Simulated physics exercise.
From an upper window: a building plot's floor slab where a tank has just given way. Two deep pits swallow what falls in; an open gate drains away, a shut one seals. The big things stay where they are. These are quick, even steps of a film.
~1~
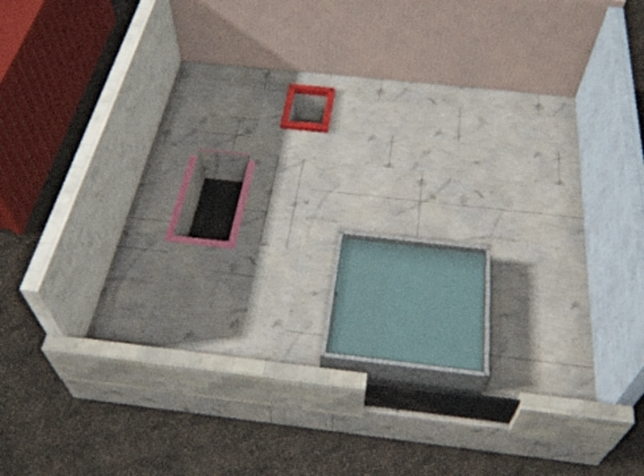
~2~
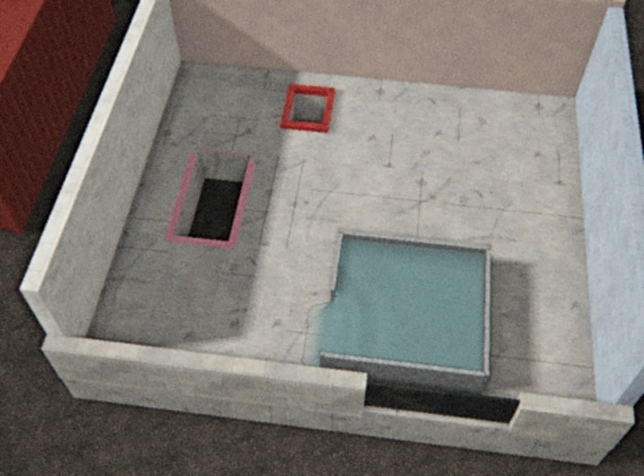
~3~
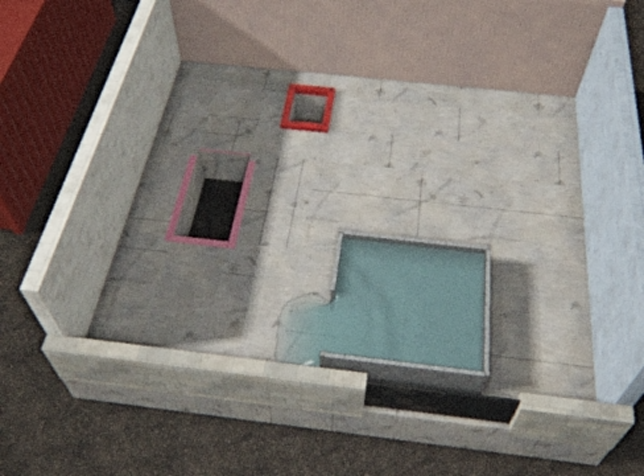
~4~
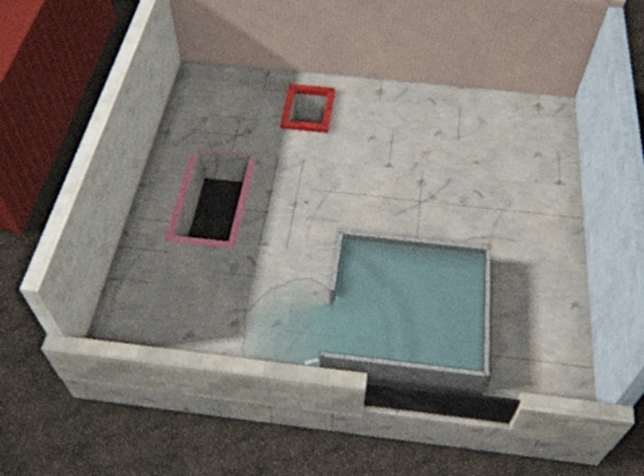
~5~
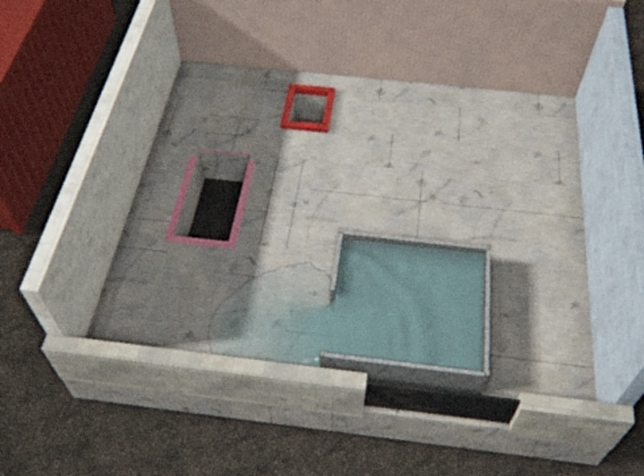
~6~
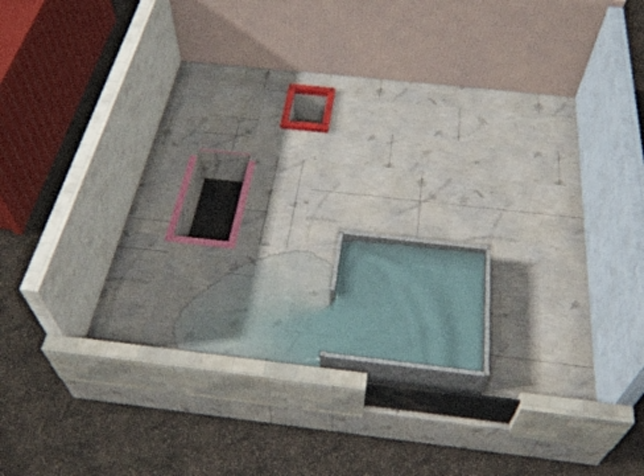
The footage shows a walled concrete slab with a pink-rimmed pit, a red-rimmed pit and a tank of blue-green water; the tank's left side opens near its front corner, and water pours out, spreading leftward across the floor.
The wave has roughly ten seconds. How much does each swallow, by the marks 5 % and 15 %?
In the end: The gate takes under 5 %; the red pit takes under 5 %; the pink pit takes over 15 %.
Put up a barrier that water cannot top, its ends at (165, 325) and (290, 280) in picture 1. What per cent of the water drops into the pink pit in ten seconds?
In per cent: Pink 25.
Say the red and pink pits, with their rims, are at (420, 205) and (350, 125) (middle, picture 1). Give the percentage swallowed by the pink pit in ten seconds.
Roughly, in per cent: Pink 20.
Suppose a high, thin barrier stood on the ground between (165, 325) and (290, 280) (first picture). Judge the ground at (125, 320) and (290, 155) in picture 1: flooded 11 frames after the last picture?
As listed: Covered, clear.
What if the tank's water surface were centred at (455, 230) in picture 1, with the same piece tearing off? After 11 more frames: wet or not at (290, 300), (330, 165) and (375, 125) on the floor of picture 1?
One after the other: Flooded, clear, clear.
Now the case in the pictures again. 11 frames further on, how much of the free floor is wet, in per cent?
Roughly 20 per cent.
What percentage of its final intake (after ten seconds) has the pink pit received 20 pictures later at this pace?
Roughly 15 per cent.
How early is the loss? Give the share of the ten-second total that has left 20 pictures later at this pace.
Some 15 per cent.
A moment on, water covers 20 % of the floor; the gate 0 %, the red pit 0 %, the pink pit 0 %.
Next, water covers 20 % of the floor; the gate 0 %, the red pit 0 %, the pink pit 1 %.
Then, water covers 30 % of the floor; the gate 0 %, the red pit 0 %, the pink pit 5 %.
Later, water covers 35 % of the floor; the gate 0 %, the red pit 0 %, the pink pit 20 %.
In the end, water covers 55 % of the floor; the gate 0 %, the red pit 0 %, the pink pit 37 %.
